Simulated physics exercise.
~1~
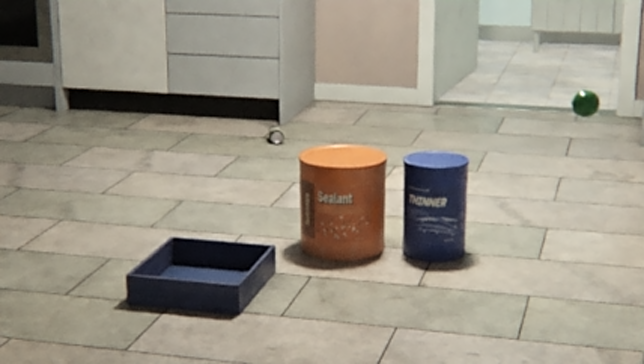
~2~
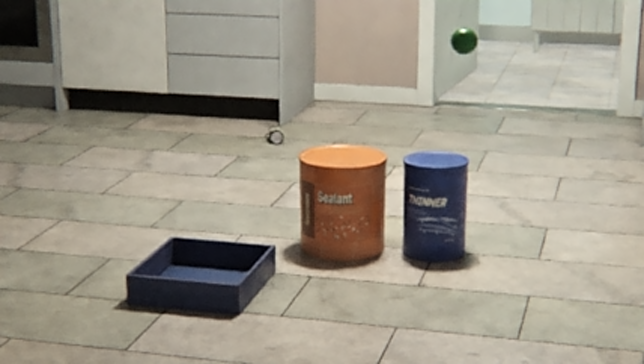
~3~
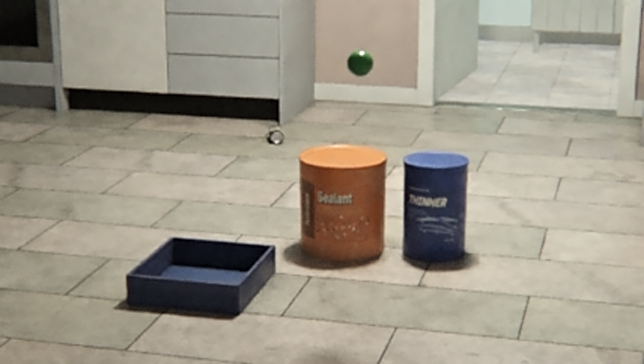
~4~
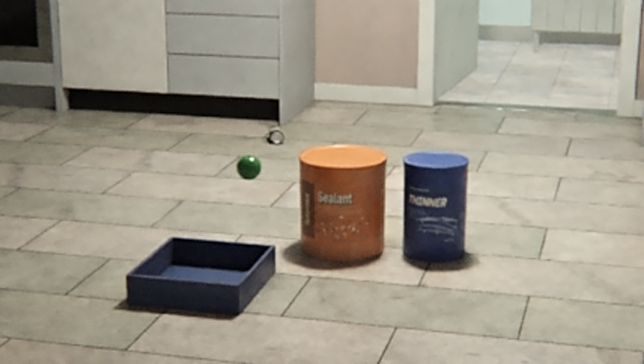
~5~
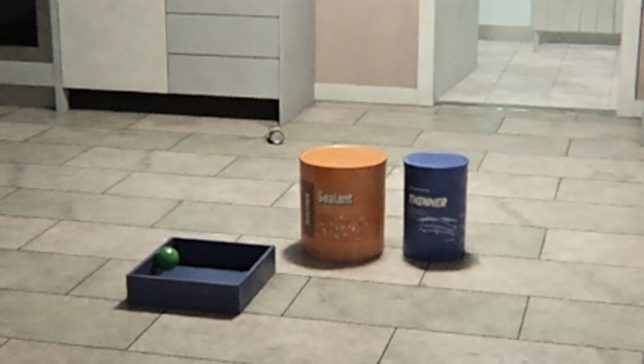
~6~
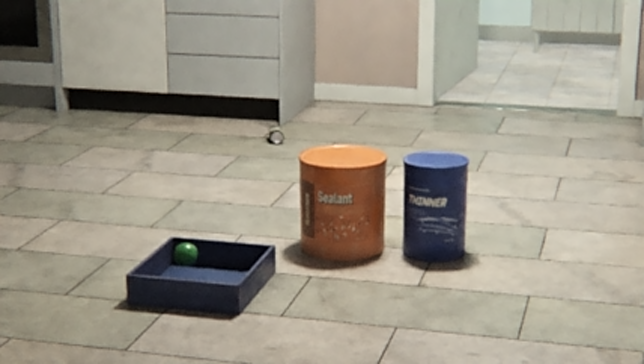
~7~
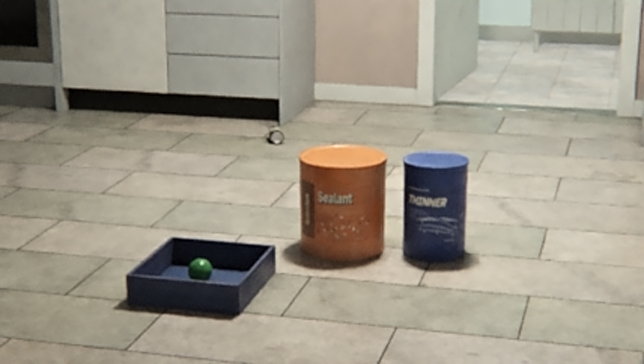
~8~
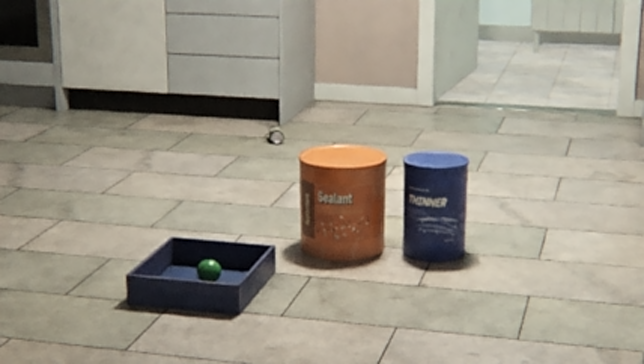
In this clip, a green ball-like object flies leftward in an arc past an orange pail and a blue pail on a tiled floor, drops into an open dark blue box, then shifts slightly right and comes to rest inside while both pails stay in place.
